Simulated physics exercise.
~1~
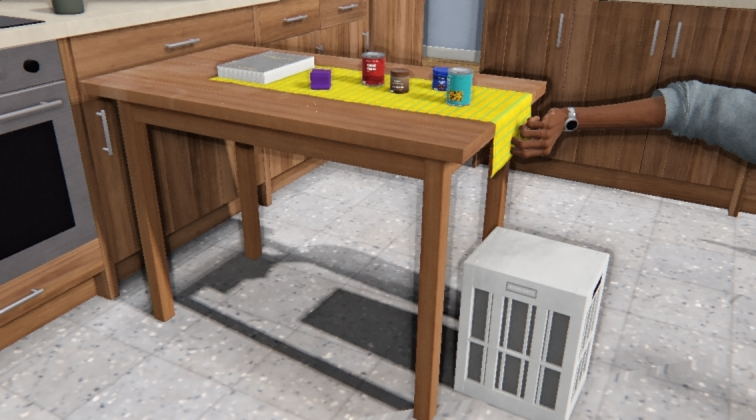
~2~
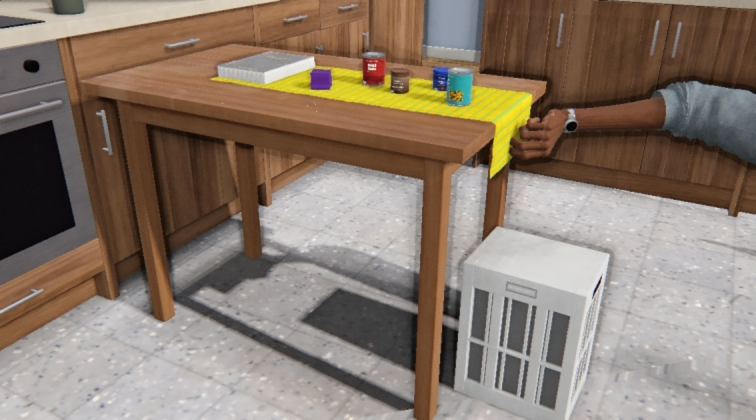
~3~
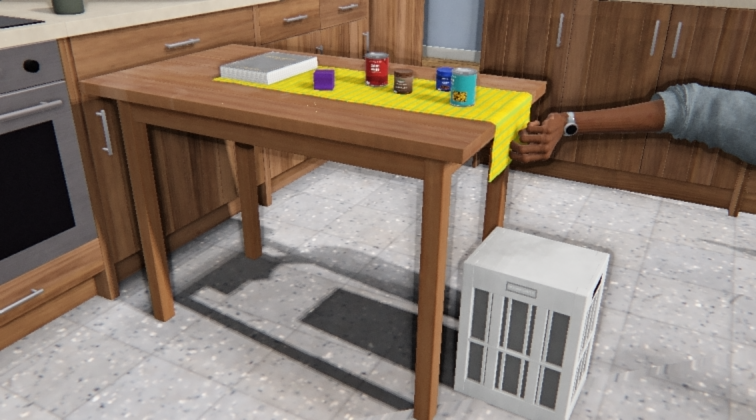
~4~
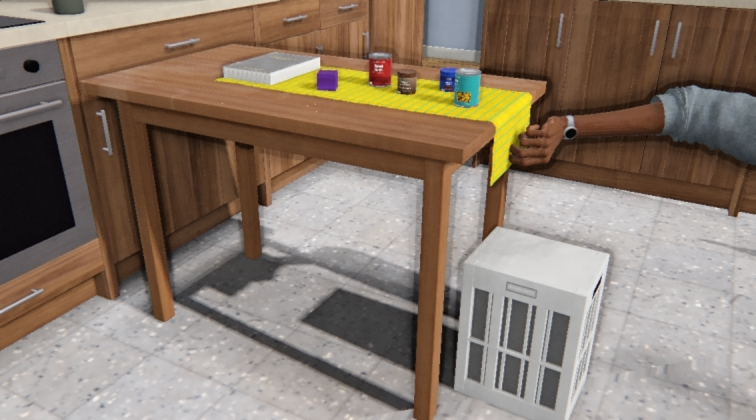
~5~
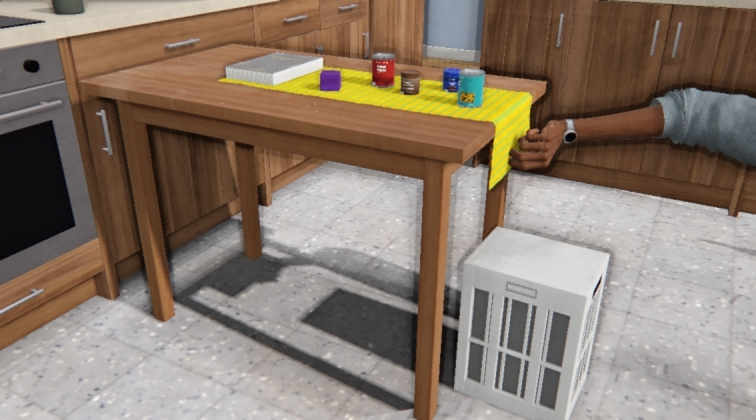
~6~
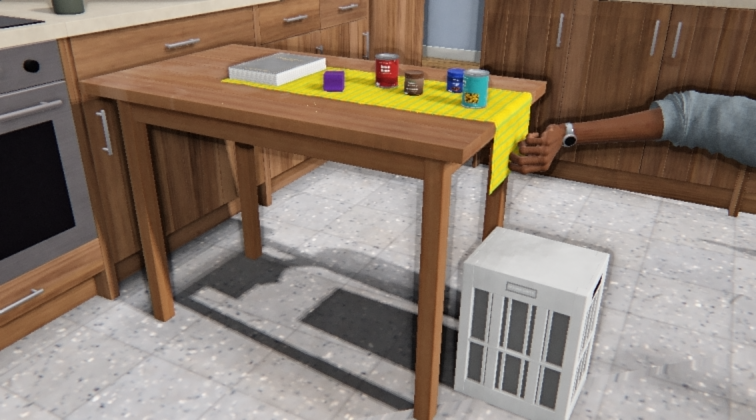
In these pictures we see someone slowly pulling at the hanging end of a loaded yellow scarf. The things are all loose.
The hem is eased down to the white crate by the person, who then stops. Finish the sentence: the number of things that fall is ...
The number of things that fall is two.
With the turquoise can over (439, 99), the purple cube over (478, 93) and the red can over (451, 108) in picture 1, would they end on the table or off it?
Outcome: The turquoise can is gone, the purple cube is gone, the red can is gone.
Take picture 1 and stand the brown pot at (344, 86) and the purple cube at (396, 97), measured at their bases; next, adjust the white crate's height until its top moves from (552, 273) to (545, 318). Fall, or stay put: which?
In the end the brown pot rides it out; meanwhile the purple cube gets dislodged.
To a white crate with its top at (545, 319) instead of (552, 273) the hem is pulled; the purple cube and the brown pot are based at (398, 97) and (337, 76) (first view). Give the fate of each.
In the end the purple cube is no longer on top and the brown pot is still on top.
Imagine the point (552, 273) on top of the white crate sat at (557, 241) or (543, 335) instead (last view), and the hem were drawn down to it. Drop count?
Respectively 1 and 4.
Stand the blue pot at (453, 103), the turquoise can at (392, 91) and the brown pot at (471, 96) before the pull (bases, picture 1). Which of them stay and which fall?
The blue pot would end up off, the turquoise can would stay in place, the brown pot would end up off.
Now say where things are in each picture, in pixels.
The first picture shows hem (491, 177); turquoise can (460, 70); blue pot (443, 69); brown pot (400, 70); red can (374, 54); purple cube (321, 71); top of the crate (552, 273).
The second picture shows hem (490, 178); turquoise can (461, 70).
The third picture shows hem (489, 181); blue pot (447, 70).
The fourth picture shows hem (490, 186); brown pot (407, 71); top of the crate (552, 273).
The fifth picture shows hem (489, 189); red can (384, 56).
The sixth picture shows hem (490, 194); turquoise can (477, 72); blue pot (458, 71); brown pot (414, 72); red can (387, 56); purple cube (334, 72).
Soon after, hem near (505, 219); turquoise can gone.
Then, hem on the crate; turquoise can and blue pot gone.
At rest, hem on the crate; turquoise can and blue pot gone. The count of fallen things is two.
